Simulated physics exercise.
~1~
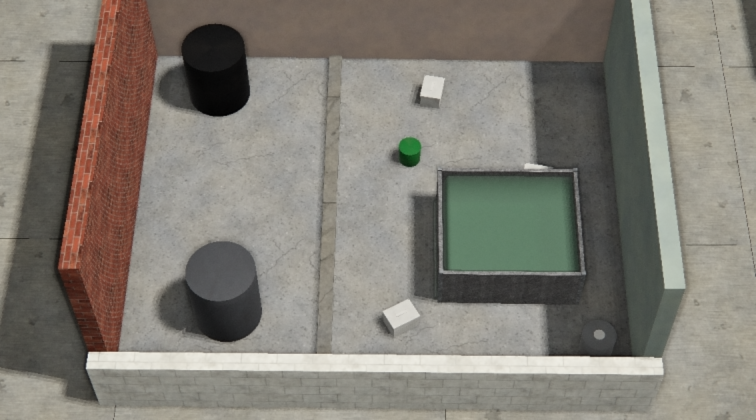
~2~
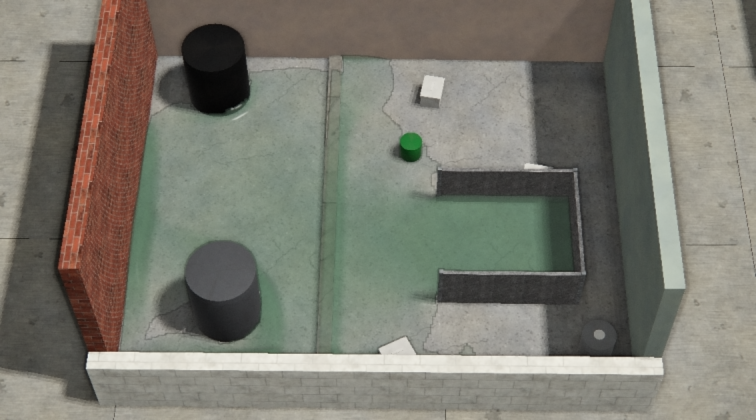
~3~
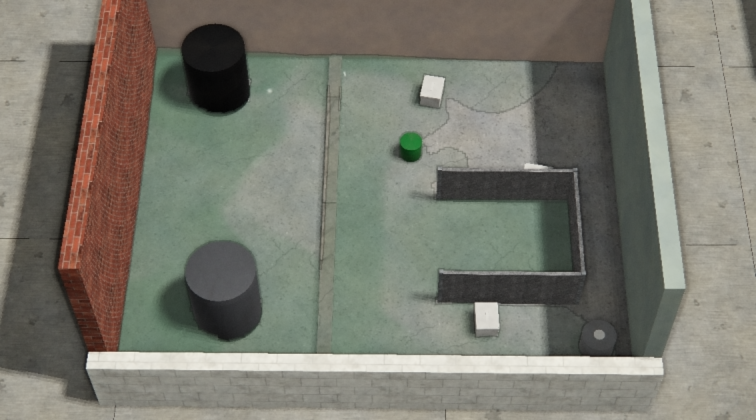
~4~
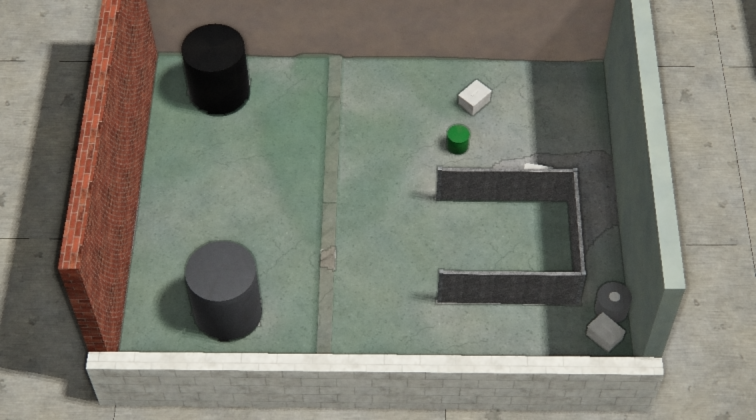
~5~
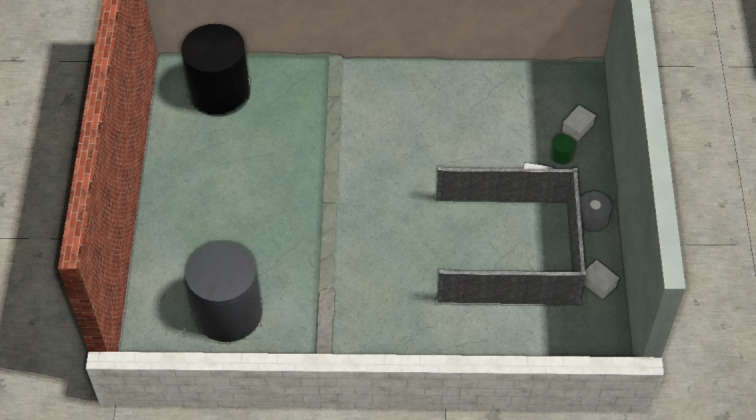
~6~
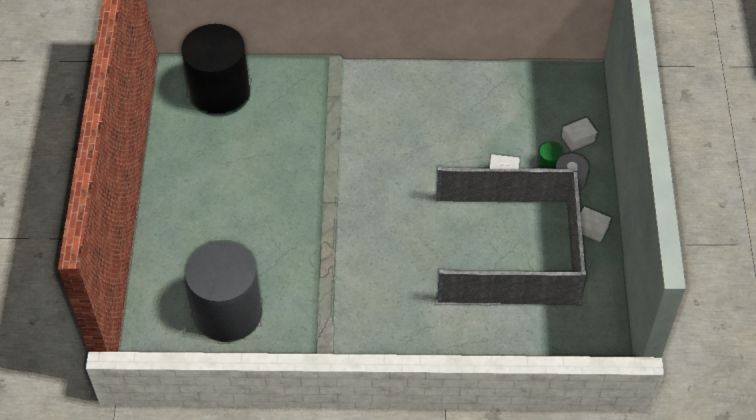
Greenish water burst from the left side of a walled tank and spread across the yard around two dark cylinders, then lifted the pale boxes, green pail and grey round object, which drifted and ended up floating near the tank's upper right corner.
